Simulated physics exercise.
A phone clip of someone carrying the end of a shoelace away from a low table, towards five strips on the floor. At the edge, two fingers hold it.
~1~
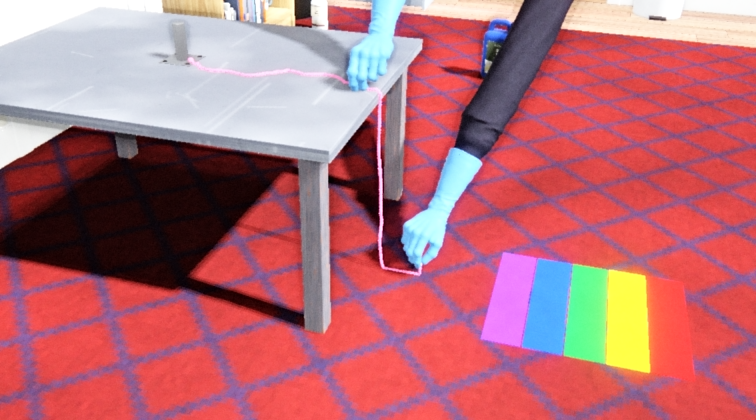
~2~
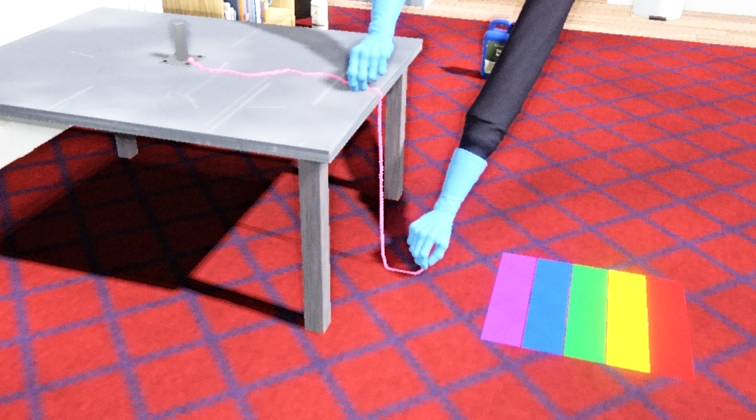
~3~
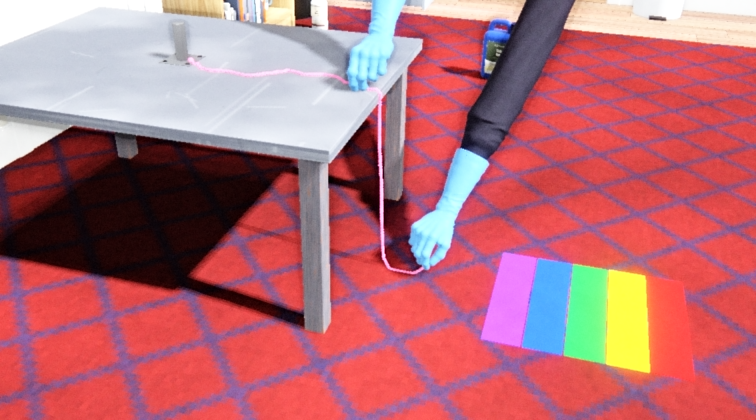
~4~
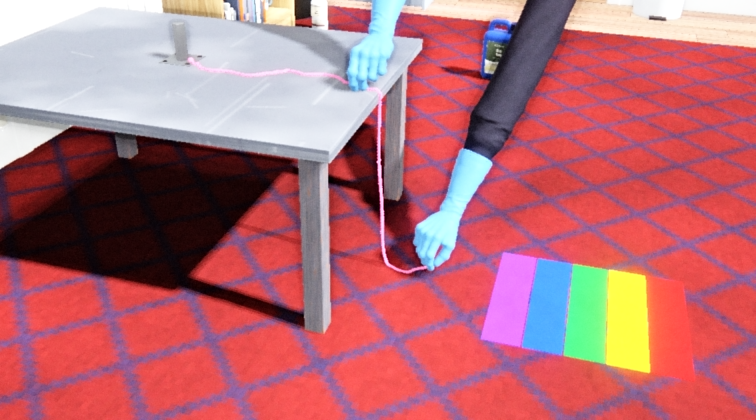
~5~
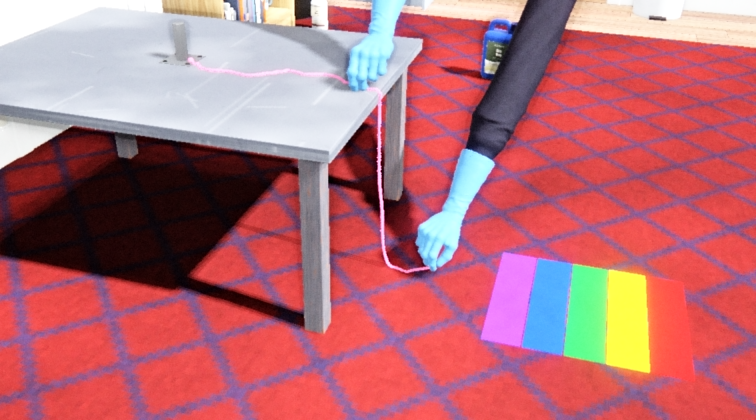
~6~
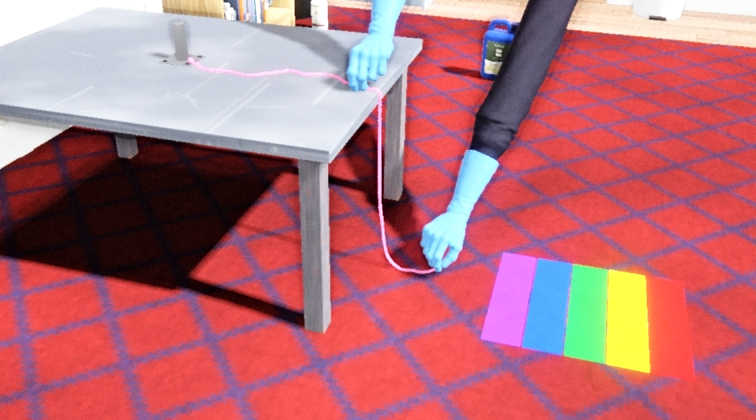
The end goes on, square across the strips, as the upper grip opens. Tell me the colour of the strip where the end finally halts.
It halts over green.
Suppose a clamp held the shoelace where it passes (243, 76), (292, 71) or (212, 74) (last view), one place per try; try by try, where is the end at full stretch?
Estimated pixels in sequence: (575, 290), (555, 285) and (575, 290).
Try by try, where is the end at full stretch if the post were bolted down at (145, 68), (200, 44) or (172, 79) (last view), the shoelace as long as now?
Results per try: (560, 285); (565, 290); (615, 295).
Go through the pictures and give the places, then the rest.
End (421, 263); purple (504, 325); blue (544, 333); green (585, 341); yellow (628, 349); red (671, 357), in the first frame.
End (427, 264); shoelace through (204, 69) (274, 73) (338, 78) (379, 114) (381, 186) (383, 251), in the second frame.
End (429, 264), in the third frame.
End (433, 265); shoelace through (204, 69) (274, 73) (338, 78) (379, 114) (380, 186) (383, 251), in the fourth frame.
End (436, 266), in the fifth frame.
End (440, 266); shoelace through (204, 69) (274, 73) (338, 78) (380, 114) (379, 186) (386, 252), in the sixth frame.
A little later, end near (515, 279); over purple.
Next, end near (562, 288); over blue.
When it is tight, end near (589, 293); over green. It gets as far as the green strip.
